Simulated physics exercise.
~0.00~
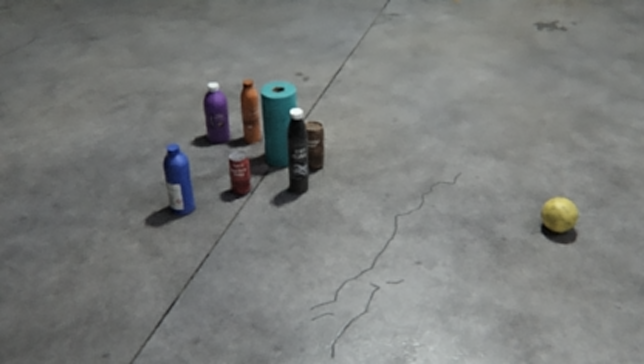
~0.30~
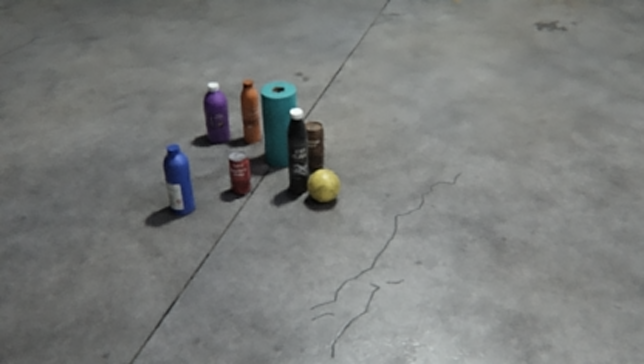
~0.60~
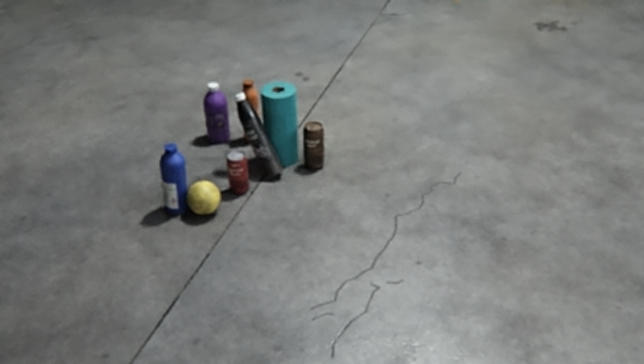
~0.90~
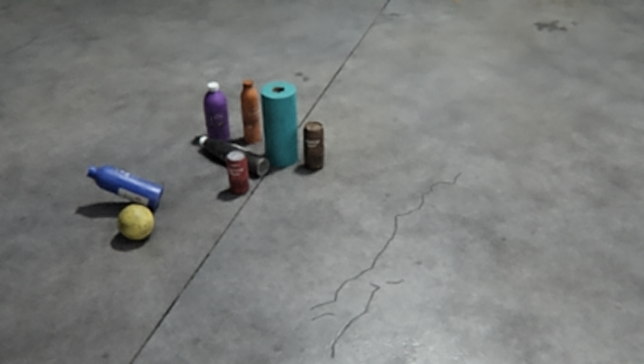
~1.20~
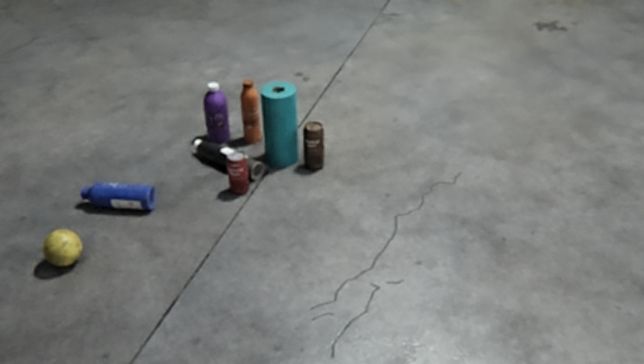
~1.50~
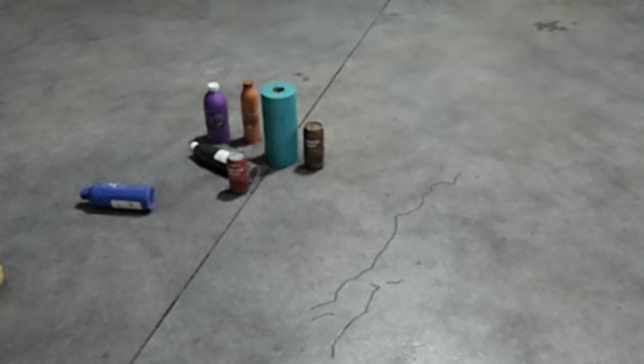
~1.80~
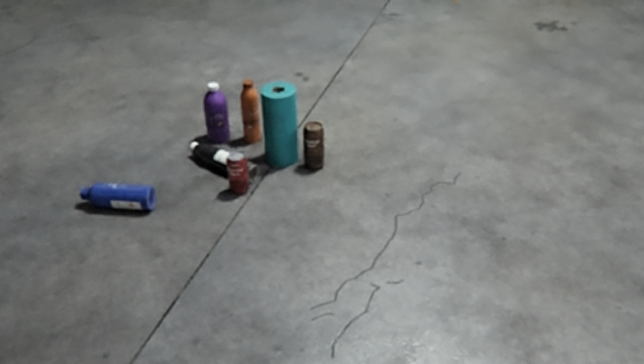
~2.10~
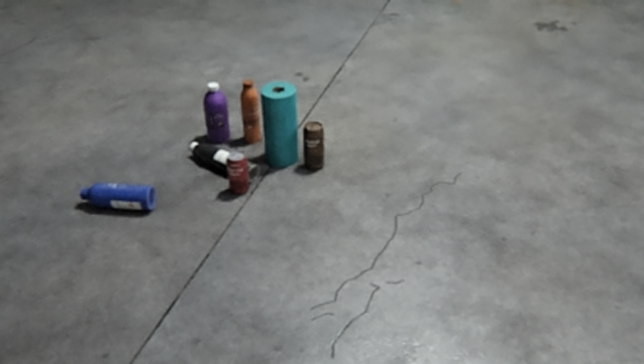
A yellow ball rolls left, topples a black bottle and a blue bottle, and leaves view.
